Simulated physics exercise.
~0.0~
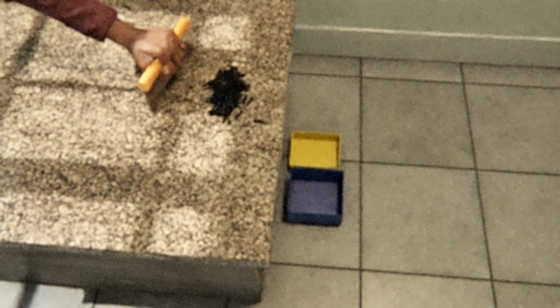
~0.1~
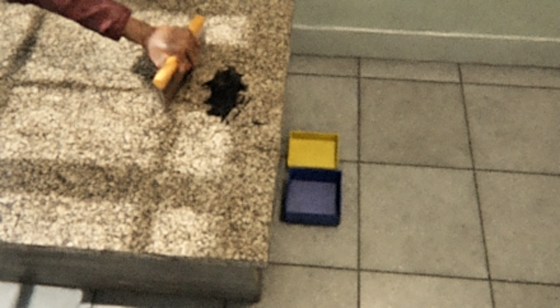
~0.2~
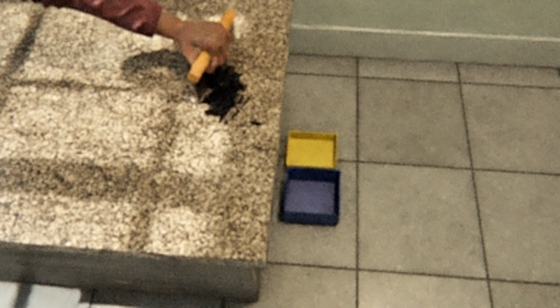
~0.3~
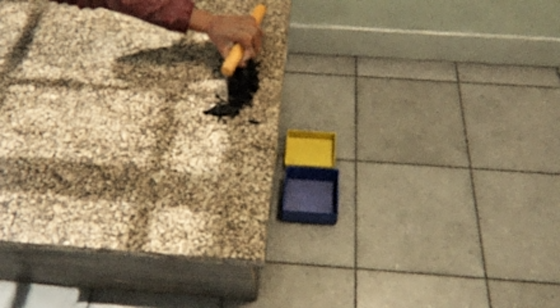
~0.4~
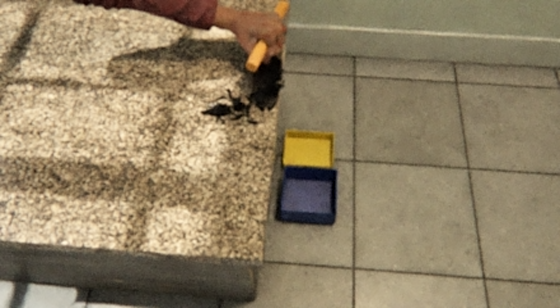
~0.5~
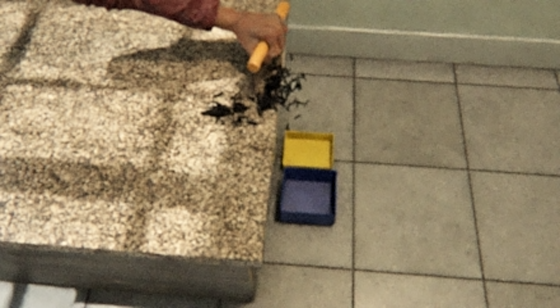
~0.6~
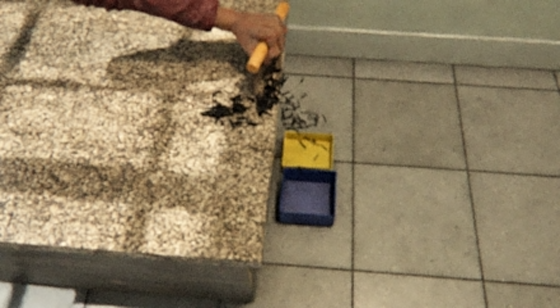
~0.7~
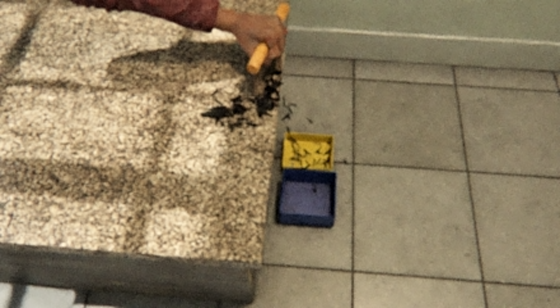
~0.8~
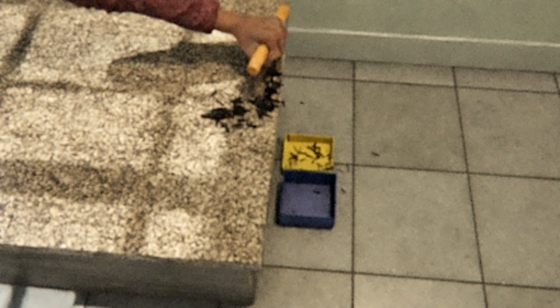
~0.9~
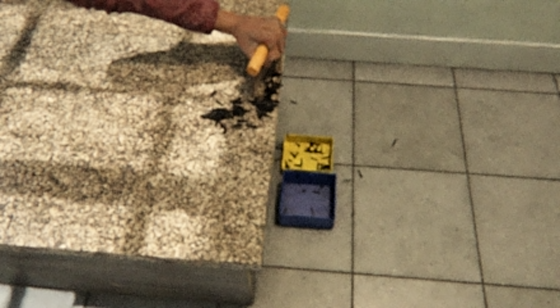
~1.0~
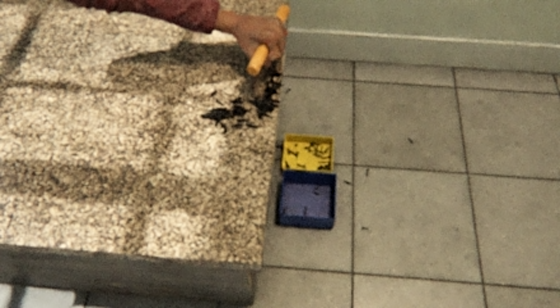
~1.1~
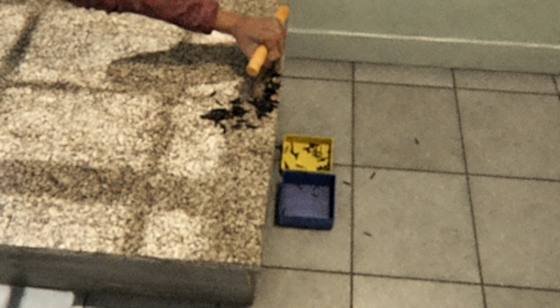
A hand in a dark red sleeve grips an orange-handled scraper on a speckled stone slab, seen from above by a slightly swaying camera. Just right of the blade lies a heap of small black screws, and on the grey tiled floor beyond the slab's right edge sit a yellow tin and a blue one. The hand pushes the scraper right, into the heap, and stops at the edge. Screws spill over and drop, many into the yellow tin. Over half stay on the slab, a few reach the blue tin, and some lie scattered on the tiles.
